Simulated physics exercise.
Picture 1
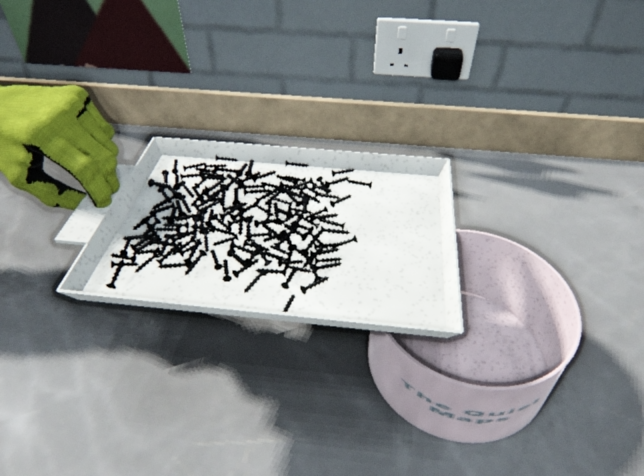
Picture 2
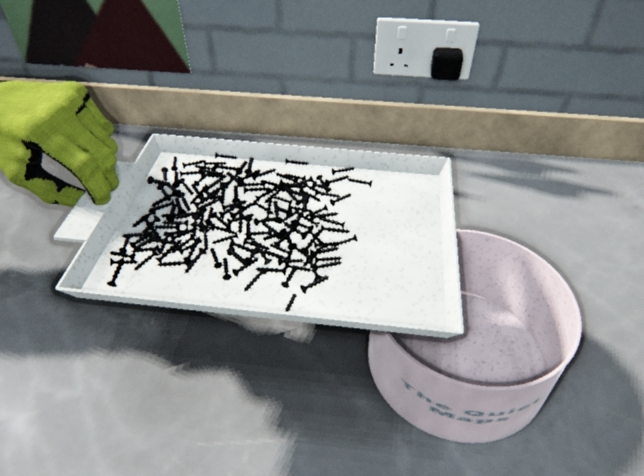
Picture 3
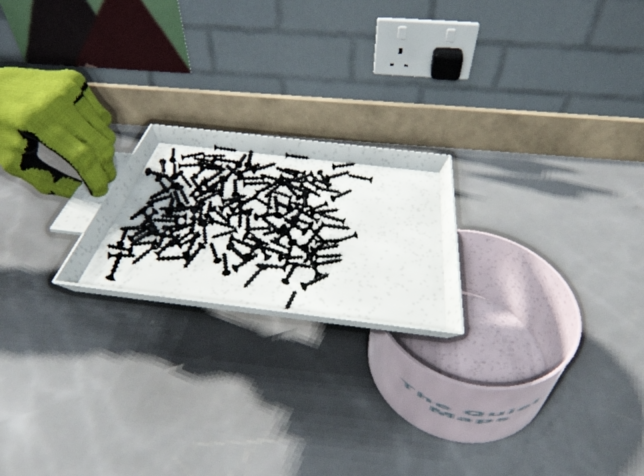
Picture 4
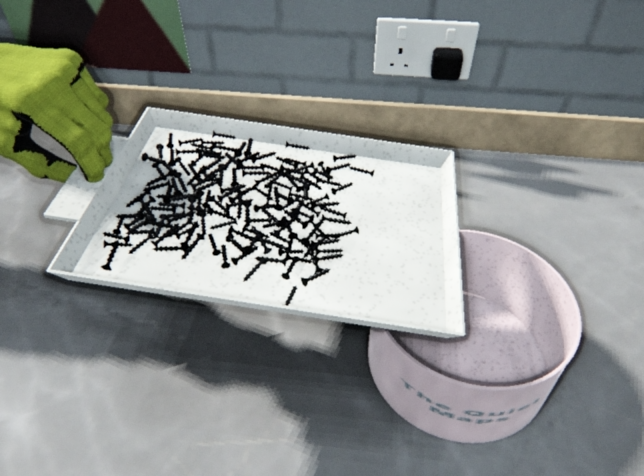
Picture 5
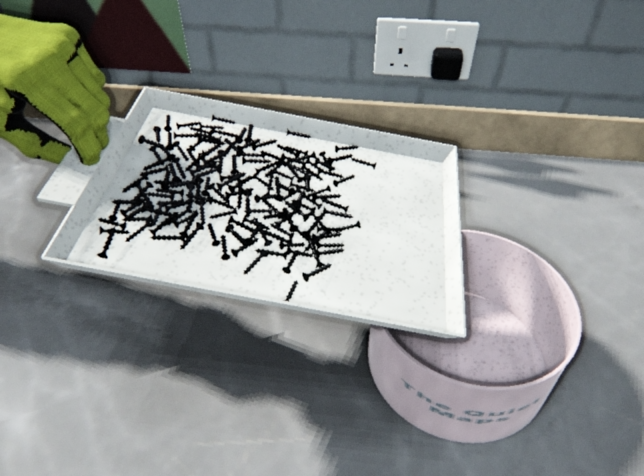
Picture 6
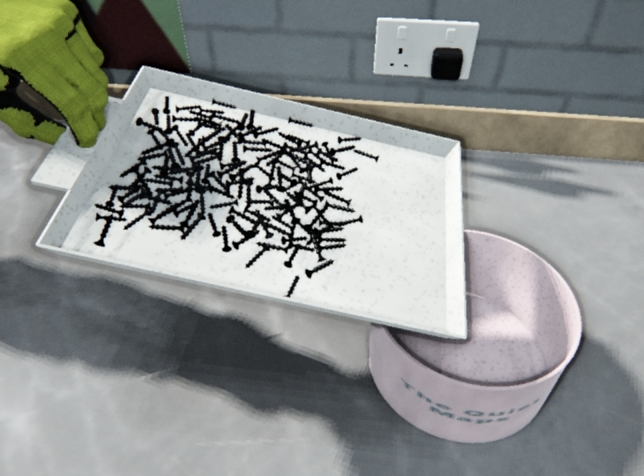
On a grey countertop, a green-gloved hand raised the left side of a white tray of black screws, slanting it down toward a pink pot on the right, while the screws stayed in place.
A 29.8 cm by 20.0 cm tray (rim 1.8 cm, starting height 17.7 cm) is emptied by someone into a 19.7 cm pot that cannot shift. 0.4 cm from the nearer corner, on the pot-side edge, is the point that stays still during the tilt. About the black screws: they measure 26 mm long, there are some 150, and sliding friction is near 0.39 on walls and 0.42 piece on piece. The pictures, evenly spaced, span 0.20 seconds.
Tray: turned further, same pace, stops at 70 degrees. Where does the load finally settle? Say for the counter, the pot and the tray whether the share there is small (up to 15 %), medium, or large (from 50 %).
Counter: Large. Pot: Small. Left on the tray: Small.
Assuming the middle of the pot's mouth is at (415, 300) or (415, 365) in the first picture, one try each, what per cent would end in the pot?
The shares would be near 0 and 50 per cent respectively.
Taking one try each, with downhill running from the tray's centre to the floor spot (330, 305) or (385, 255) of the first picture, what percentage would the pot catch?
Estimate: Some 0 % and some 65 % respectively.
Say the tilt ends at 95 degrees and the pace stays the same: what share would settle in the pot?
Then about 5 per cent.
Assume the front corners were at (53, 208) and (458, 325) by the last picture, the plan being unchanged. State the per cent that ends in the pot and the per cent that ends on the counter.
Pot: 65, counter: 35.
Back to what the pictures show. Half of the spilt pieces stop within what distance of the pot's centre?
Some 20 centimetres.
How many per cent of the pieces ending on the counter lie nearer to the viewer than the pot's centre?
Near 100 in a hundred.
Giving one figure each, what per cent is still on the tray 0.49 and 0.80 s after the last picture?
Close to 90 at the first time and 5 at the second.
Then, 0.29 s after the last picture, tilt 41 degrees; the tray holds 100 %, the pot 0 %.
Then, 0.49 s after the last picture, tilt 61 degrees; the tray holds 90 %, the pot 0 %.
Then, 0.80 s after the last picture, tilt 70 degrees; the tray holds 5 %, the pot 5 %.
In the end, counter 95 %, pot 5 %, tray 0 %.
